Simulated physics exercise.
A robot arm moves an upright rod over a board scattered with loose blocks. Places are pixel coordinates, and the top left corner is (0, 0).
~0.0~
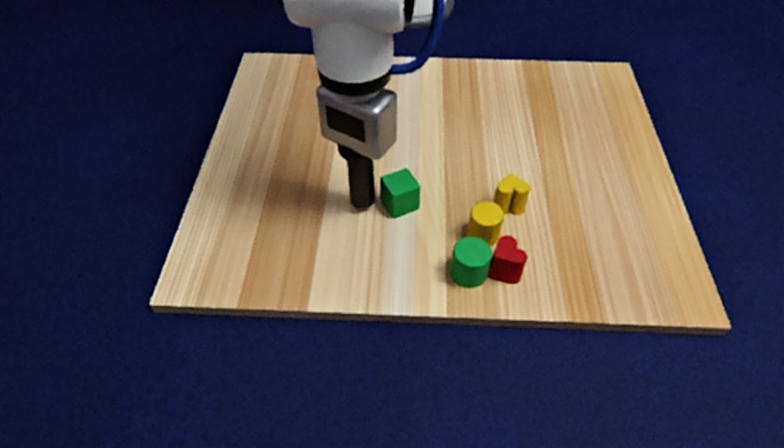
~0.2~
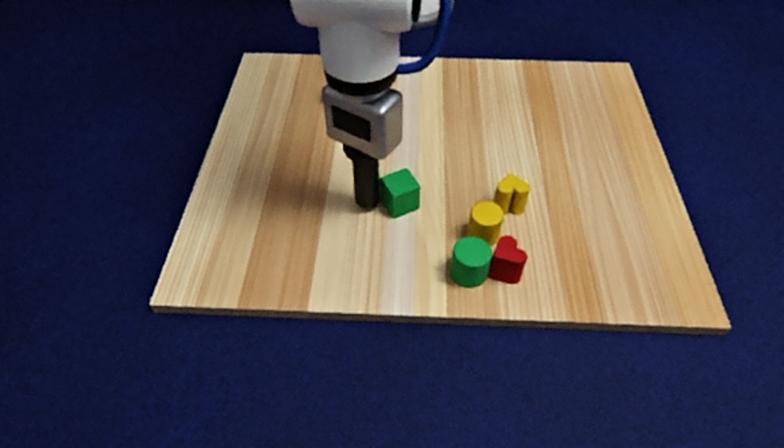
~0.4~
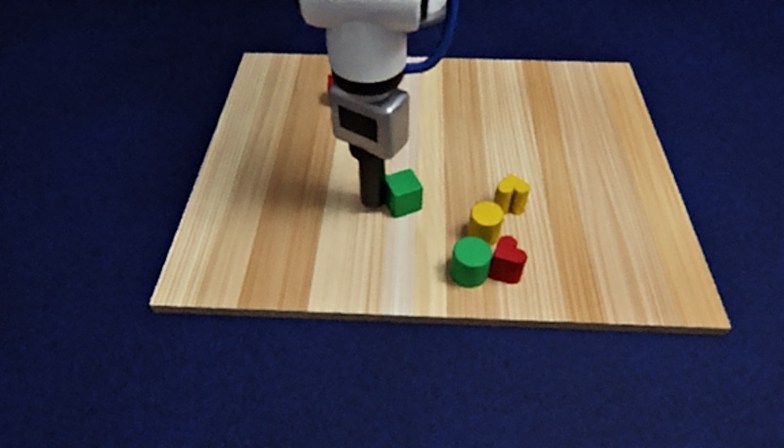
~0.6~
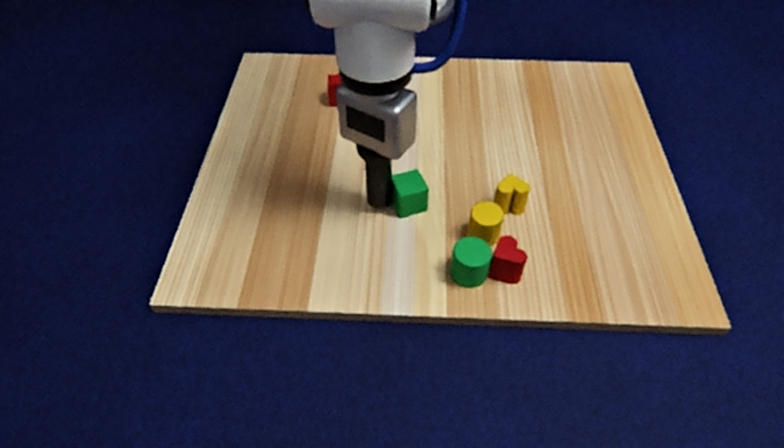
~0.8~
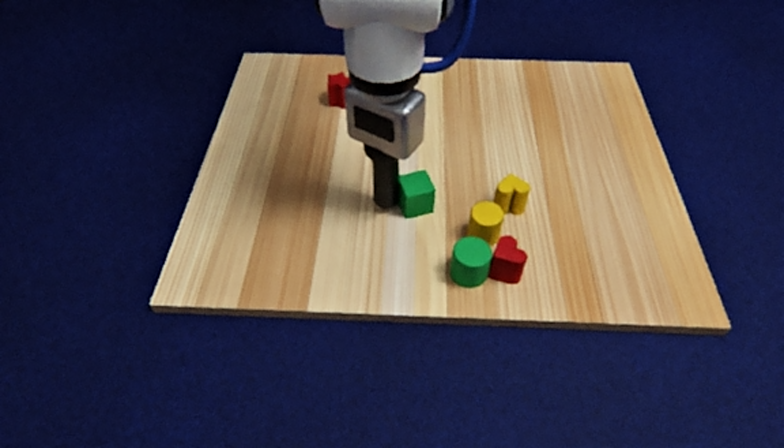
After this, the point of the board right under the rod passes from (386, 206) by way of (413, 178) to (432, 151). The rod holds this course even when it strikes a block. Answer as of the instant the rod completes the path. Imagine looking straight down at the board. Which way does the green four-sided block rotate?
Overhead view: Clockwise.
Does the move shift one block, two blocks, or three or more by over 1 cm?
I'm going with one.
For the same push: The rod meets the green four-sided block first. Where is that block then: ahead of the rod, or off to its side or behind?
The rod passes it.
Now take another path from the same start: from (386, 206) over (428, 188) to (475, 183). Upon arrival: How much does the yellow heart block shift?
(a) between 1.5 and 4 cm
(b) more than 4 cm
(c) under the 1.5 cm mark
The correct letter is c.
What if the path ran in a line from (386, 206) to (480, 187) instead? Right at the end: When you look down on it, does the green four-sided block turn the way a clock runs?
Short answer: Yes.
The first path, step by step. One third of the way, rod at (406, 181); green four-sided block at (428, 178), turned 50° clockwise.
Two thirds of the way, rod at (421, 163); green four-sided block at (428, 178), turned 50° clockwise.
At the end, rod at (432, 145); green four-sided block at (428, 178), turned 50° clockwise.
